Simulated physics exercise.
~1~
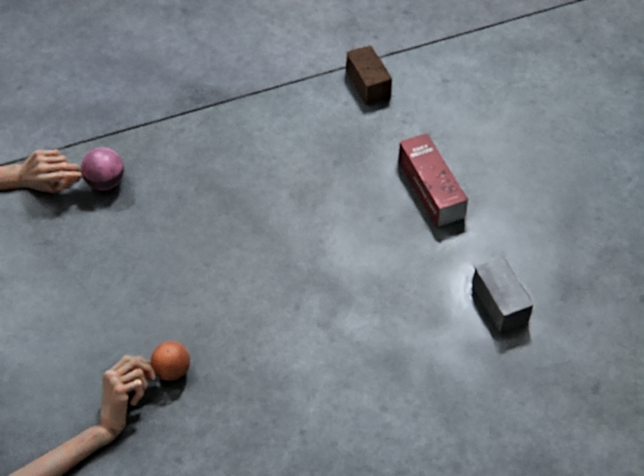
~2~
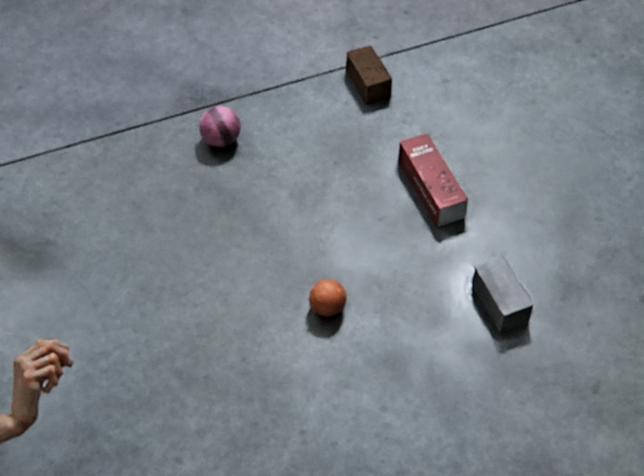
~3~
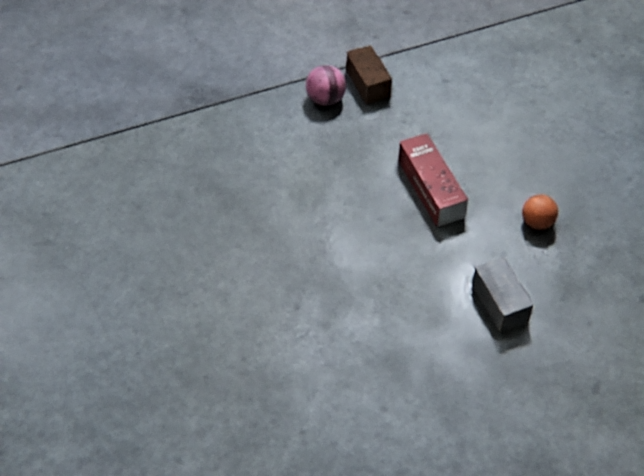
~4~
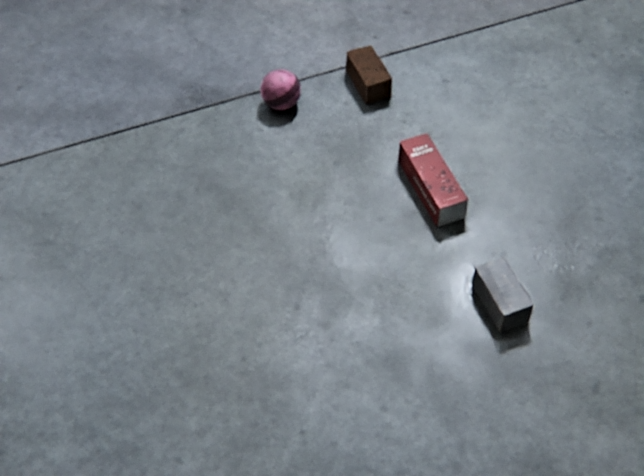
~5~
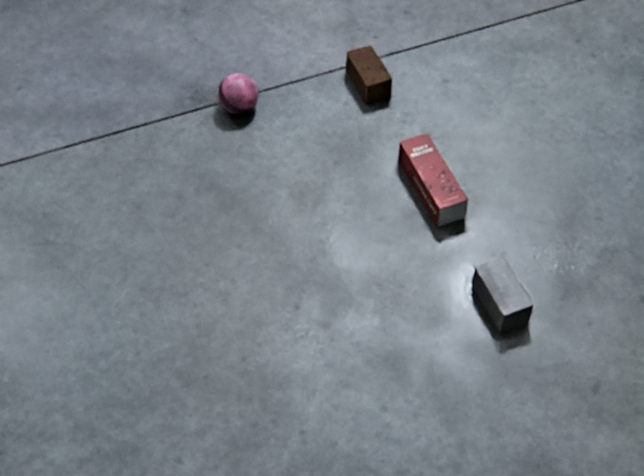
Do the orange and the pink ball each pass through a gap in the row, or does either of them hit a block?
The orange passes through the gap between the red book and the grey block. The pink ball hits the brown brick and rolls back to the left.
